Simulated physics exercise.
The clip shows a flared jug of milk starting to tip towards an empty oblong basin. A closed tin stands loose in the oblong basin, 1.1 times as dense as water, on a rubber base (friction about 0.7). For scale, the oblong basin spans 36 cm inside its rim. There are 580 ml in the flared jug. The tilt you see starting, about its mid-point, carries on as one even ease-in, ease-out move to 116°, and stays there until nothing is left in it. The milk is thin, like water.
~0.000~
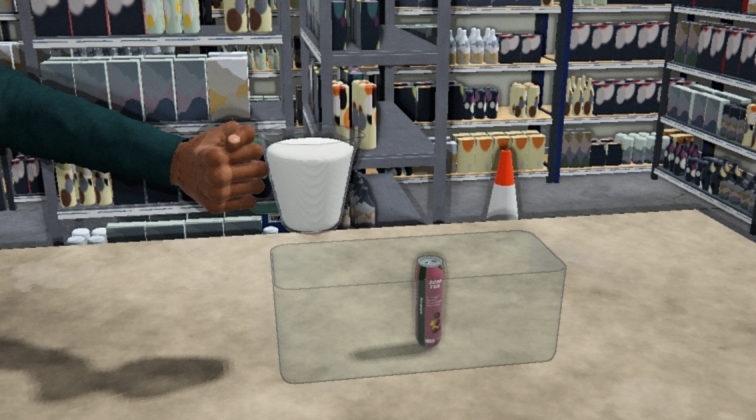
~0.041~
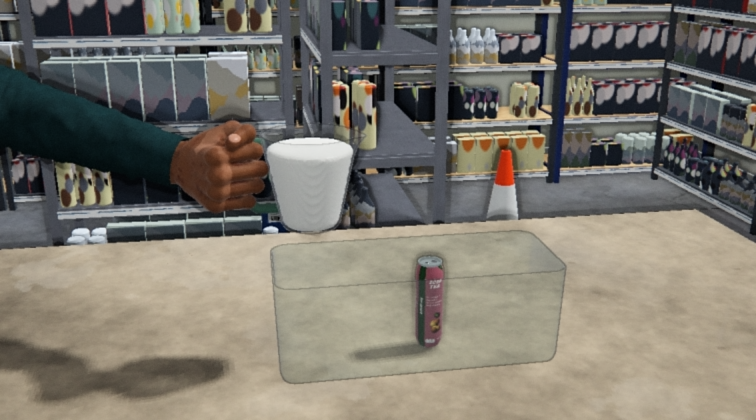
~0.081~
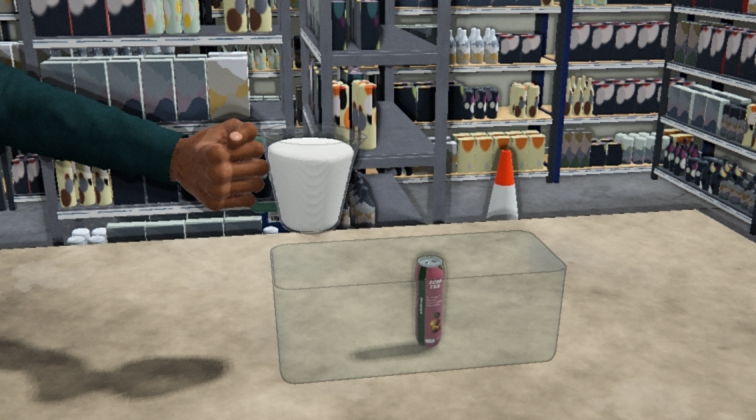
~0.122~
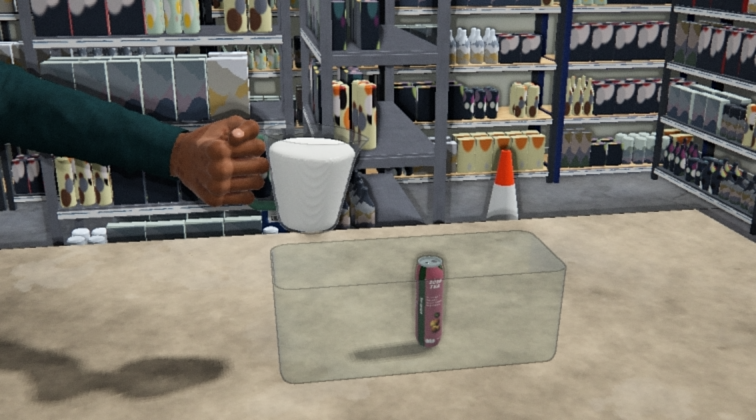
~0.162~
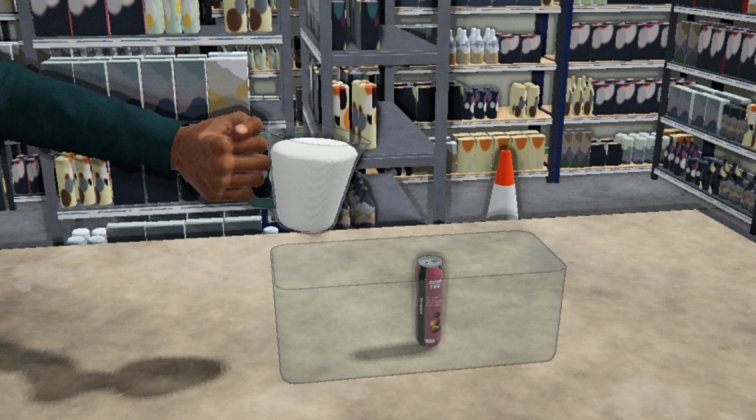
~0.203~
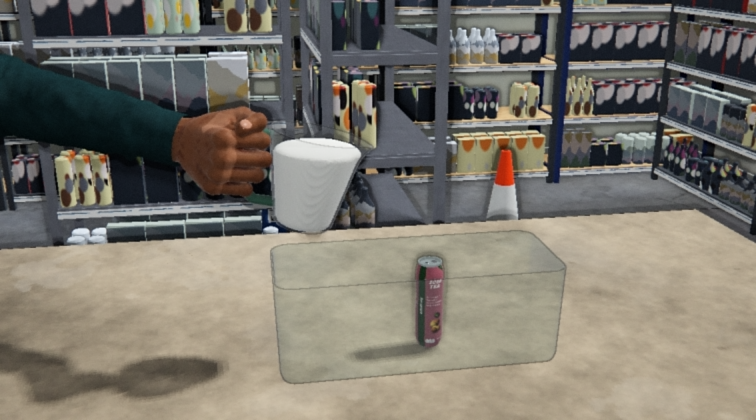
A hand beside a white flared jug as it slowly tilts rightward above a clear oblong basin with a tin standing inside.
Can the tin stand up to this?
It remains upright.
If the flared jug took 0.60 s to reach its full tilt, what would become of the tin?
The tin remains upright.
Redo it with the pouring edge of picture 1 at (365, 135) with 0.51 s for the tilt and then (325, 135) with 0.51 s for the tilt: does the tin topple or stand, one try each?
First it falls; then it stays up.
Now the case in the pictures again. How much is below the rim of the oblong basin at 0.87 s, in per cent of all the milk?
About 86 per cent.
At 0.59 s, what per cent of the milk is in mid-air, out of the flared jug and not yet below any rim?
Near 22 in a hundred.
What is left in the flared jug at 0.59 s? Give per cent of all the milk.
Some 66 per cent.
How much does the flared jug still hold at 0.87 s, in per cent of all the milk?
Some 7 per cent.
Then, 0.59 s in, the tilt is 76° and 65 per cent is still to pour; the tin stands where it began.
Then, 0.87 s in, the tilt is 112° and 7 per cent is still to pour; the tin stands 1 cm from where it began.
Then, 1.16 s in, the tilt is 116° and 0 per cent is still to pour; the tin stands 1 cm from where it began.
Then, 1.48 s in, the tilt is 116° and 0 per cent is still to pour; the tin stands 1 cm from where it began.
Finally, the tin stands 1 cm from where it began.
